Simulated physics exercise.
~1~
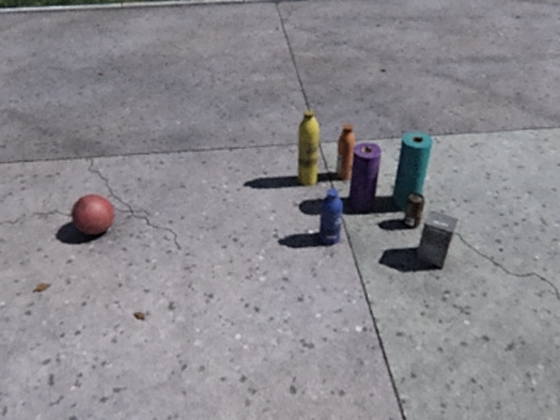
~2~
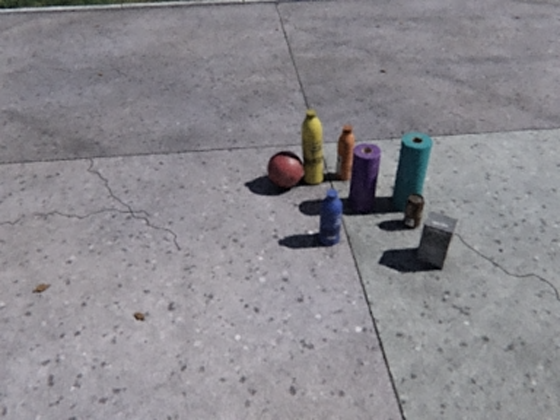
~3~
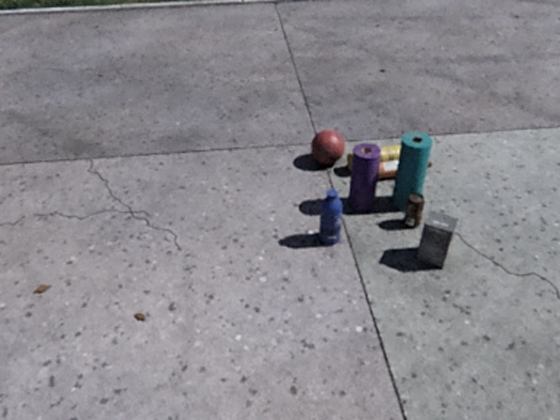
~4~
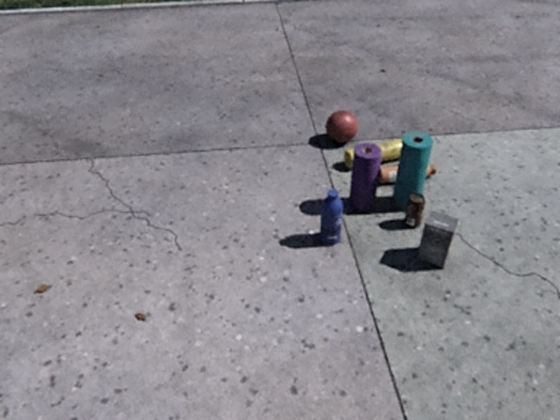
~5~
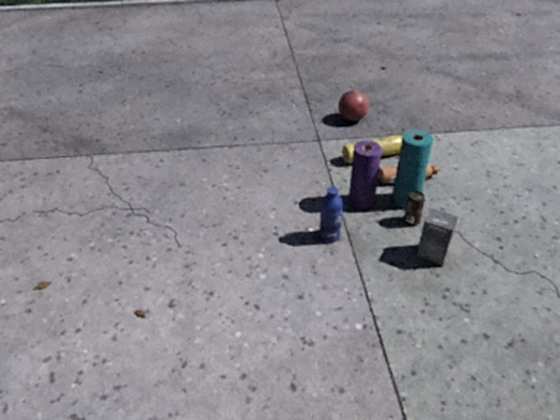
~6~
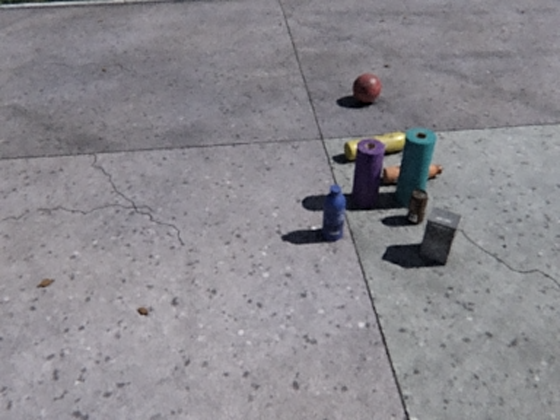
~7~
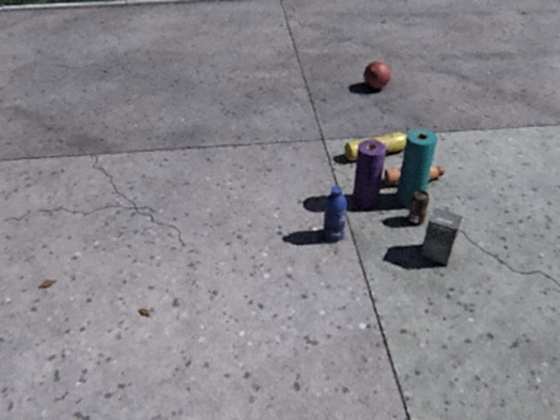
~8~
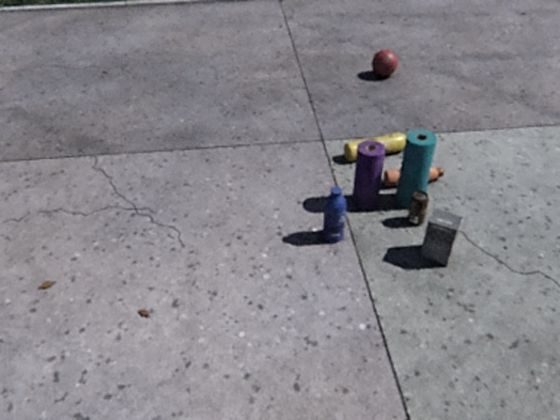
The footage shows a red ball rolling right across sunlit pavement into a group of seven standing objects, knocking over the yellow and orange bottles, then rolling on toward the upper right while the two rolls, blue bottle, brown can and grey carton stay upright.
